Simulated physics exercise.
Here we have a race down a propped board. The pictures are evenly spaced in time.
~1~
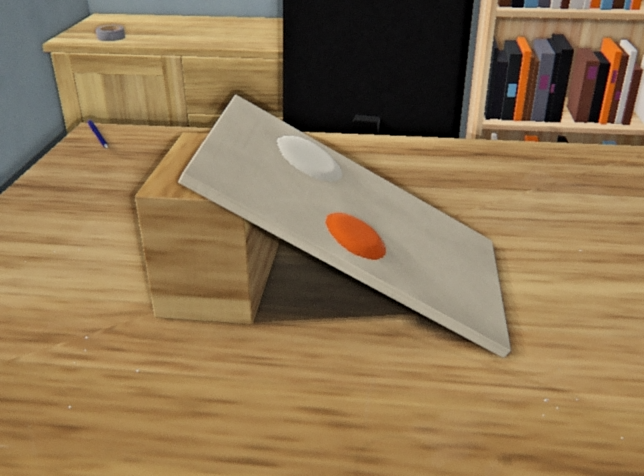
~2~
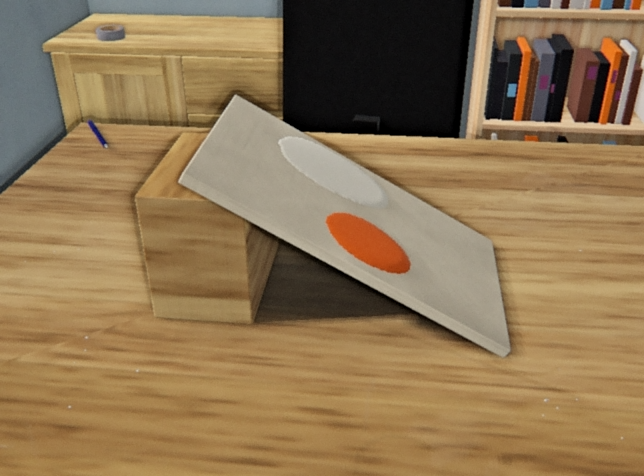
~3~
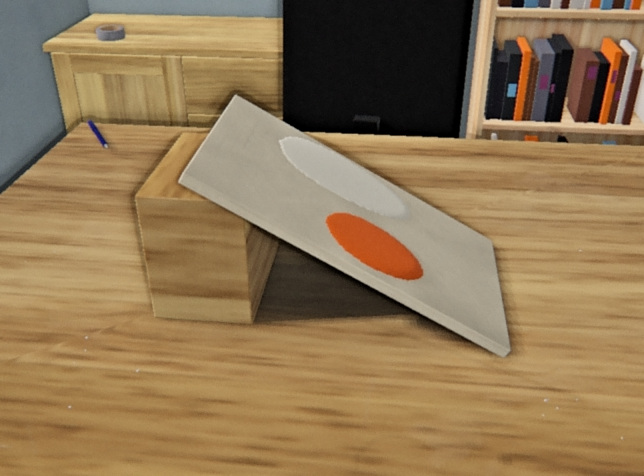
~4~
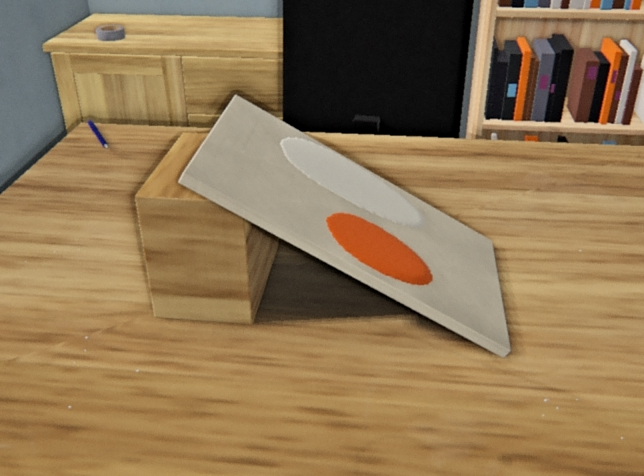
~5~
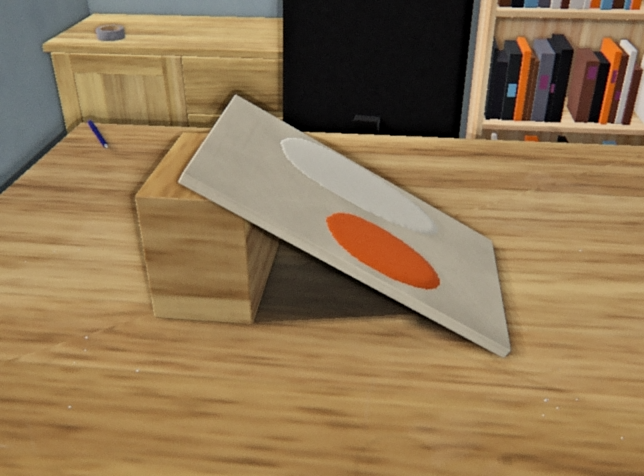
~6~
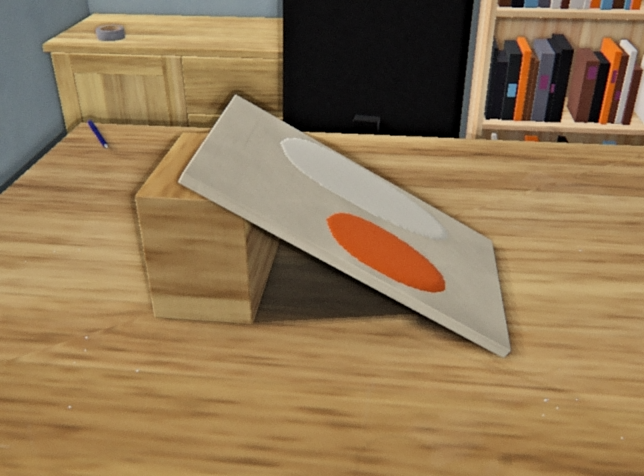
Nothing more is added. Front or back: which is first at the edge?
First at the edge is the back one.
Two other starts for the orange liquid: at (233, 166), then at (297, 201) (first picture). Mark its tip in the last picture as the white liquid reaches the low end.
At about (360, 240), and at (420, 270).
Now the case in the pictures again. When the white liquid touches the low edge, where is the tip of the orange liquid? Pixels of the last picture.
Near (472, 298).
Next, the orange liquid is three quarters of the way down; the white liquid is close to the edge.
After that, the orange liquid is close to the edge; the white liquid is close to the edge.
Finally, the orange liquid is close to the edge; the white liquid is at the low edge.
